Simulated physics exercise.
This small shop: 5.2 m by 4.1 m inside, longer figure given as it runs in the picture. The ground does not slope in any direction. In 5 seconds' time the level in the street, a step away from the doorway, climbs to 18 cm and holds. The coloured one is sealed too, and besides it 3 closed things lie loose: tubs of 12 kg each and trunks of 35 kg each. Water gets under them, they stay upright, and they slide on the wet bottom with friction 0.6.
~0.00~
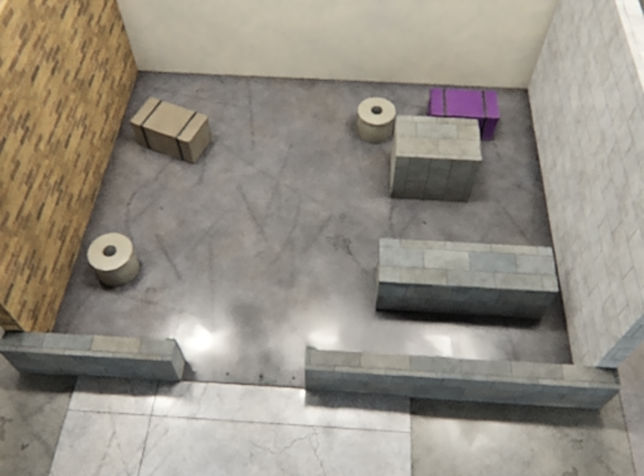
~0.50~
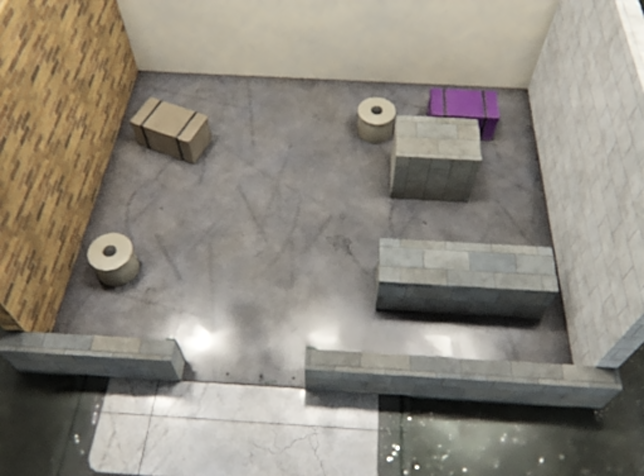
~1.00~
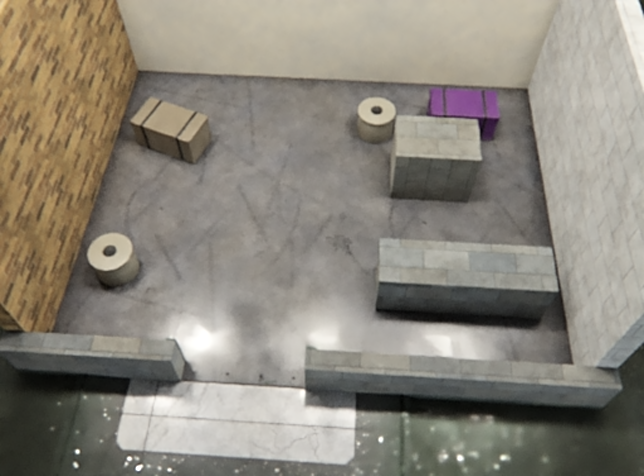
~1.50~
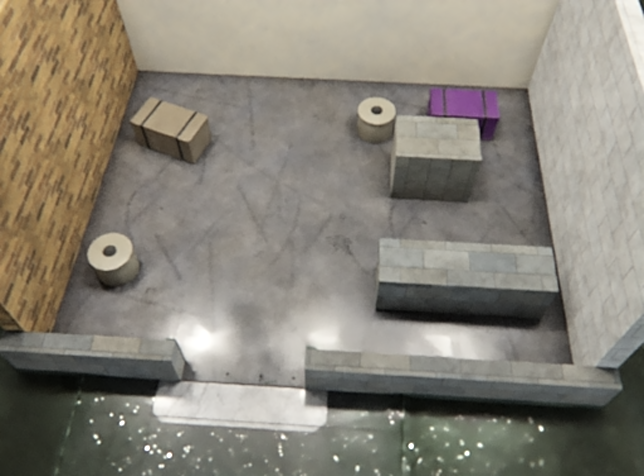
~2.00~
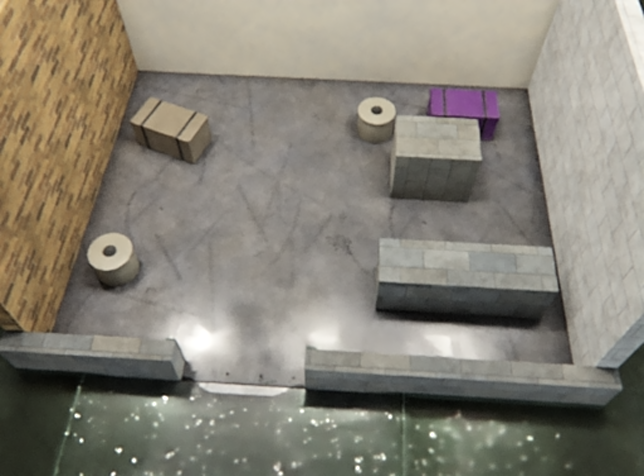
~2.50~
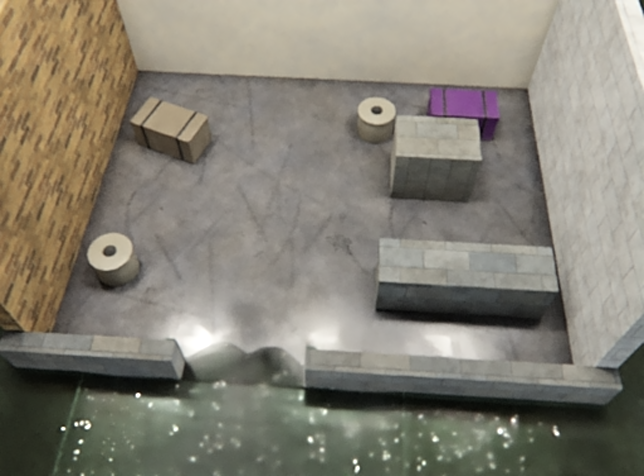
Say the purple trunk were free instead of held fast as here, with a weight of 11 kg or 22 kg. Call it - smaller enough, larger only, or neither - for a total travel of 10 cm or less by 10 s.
Smaller enough.
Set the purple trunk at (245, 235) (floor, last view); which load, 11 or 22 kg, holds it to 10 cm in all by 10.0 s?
Neither is enough.
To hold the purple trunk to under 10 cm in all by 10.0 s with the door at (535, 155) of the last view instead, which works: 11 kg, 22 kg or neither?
I'd say neither one will work.
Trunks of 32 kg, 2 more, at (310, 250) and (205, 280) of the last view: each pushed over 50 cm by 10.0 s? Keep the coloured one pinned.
In turn: Less, past it.
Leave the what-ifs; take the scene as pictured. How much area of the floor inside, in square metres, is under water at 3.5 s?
At that time the wet patch spans about 1.5 m2.
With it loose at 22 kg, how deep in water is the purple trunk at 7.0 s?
Close to 1 cm deep.
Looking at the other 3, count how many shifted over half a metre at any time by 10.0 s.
Answer: 0.
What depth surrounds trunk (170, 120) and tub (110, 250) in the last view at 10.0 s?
Around 7 cm and 4 cm.
After 3.5 s the purple trunk would be 0 cm from its start with 11 kg and 0 cm from its start with 22 kg; 0 cm of water round it then.
After 4.5 s the purple trunk would be 0 cm from its start with 11 kg and 0 cm from its start with 22 kg; 0 cm of water round it then.
After 7.0 s the purple trunk would be 0 cm from its start with 11 kg and 0 cm from its start with 22 kg; 1 cm of water round it then.
After 10.0 s the purple trunk would be 0 cm from its start with 11 kg and 0 cm from its start with 22 kg; 3 cm of water round it then.
